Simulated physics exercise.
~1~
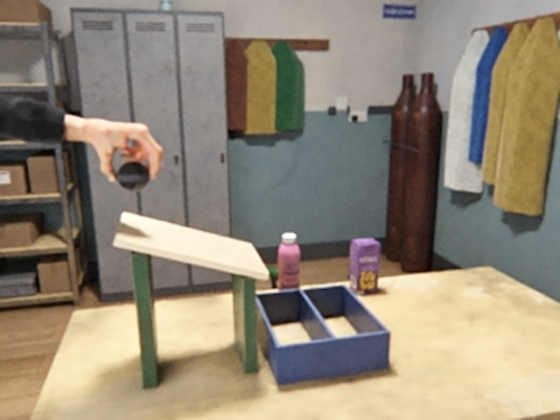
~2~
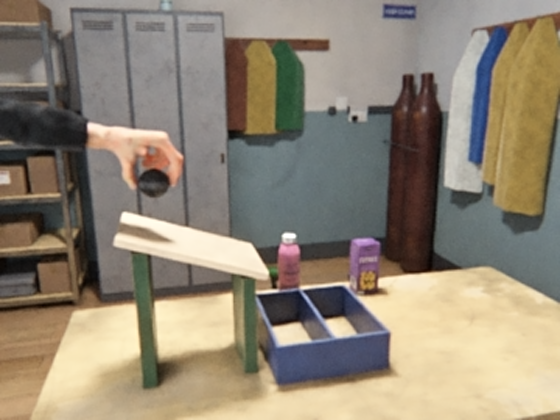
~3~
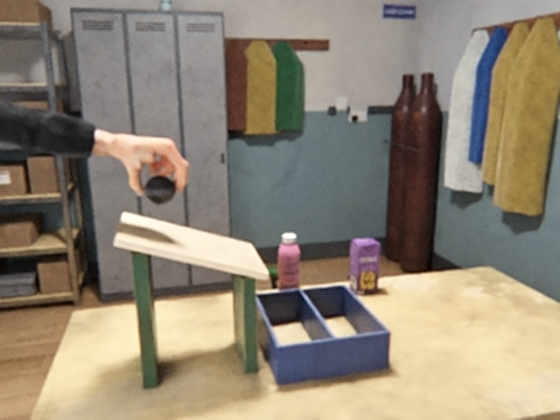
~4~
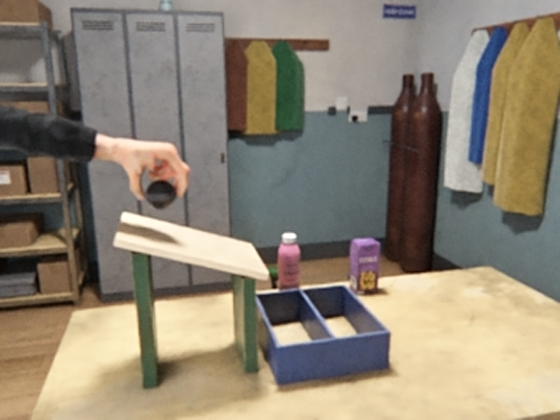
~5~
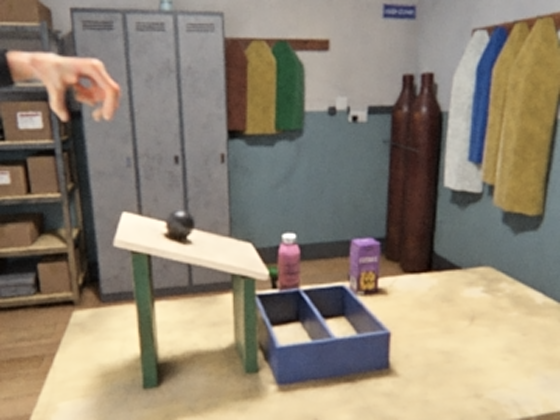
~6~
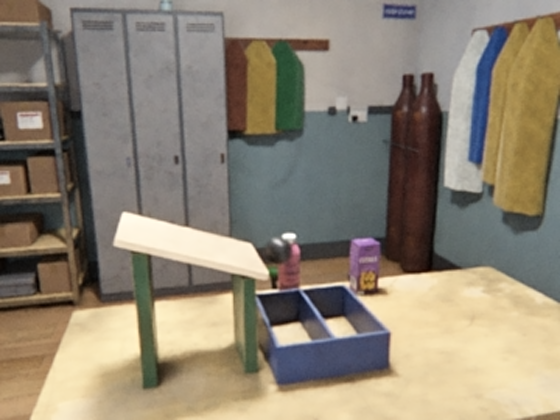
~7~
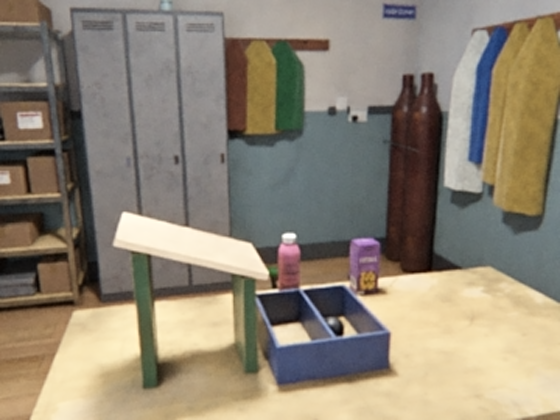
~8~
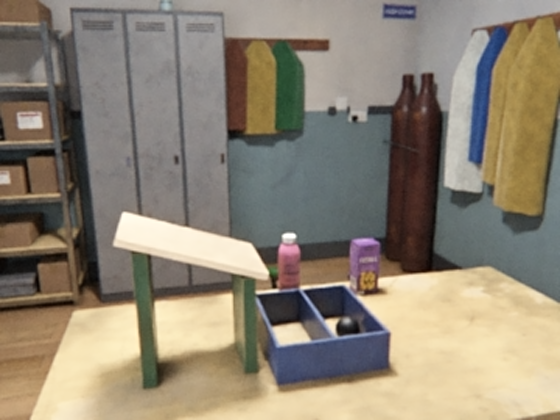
Hand releasing a black ball onto a sloping board, the ball rolling down right and settling in the blue tray's farther bay.
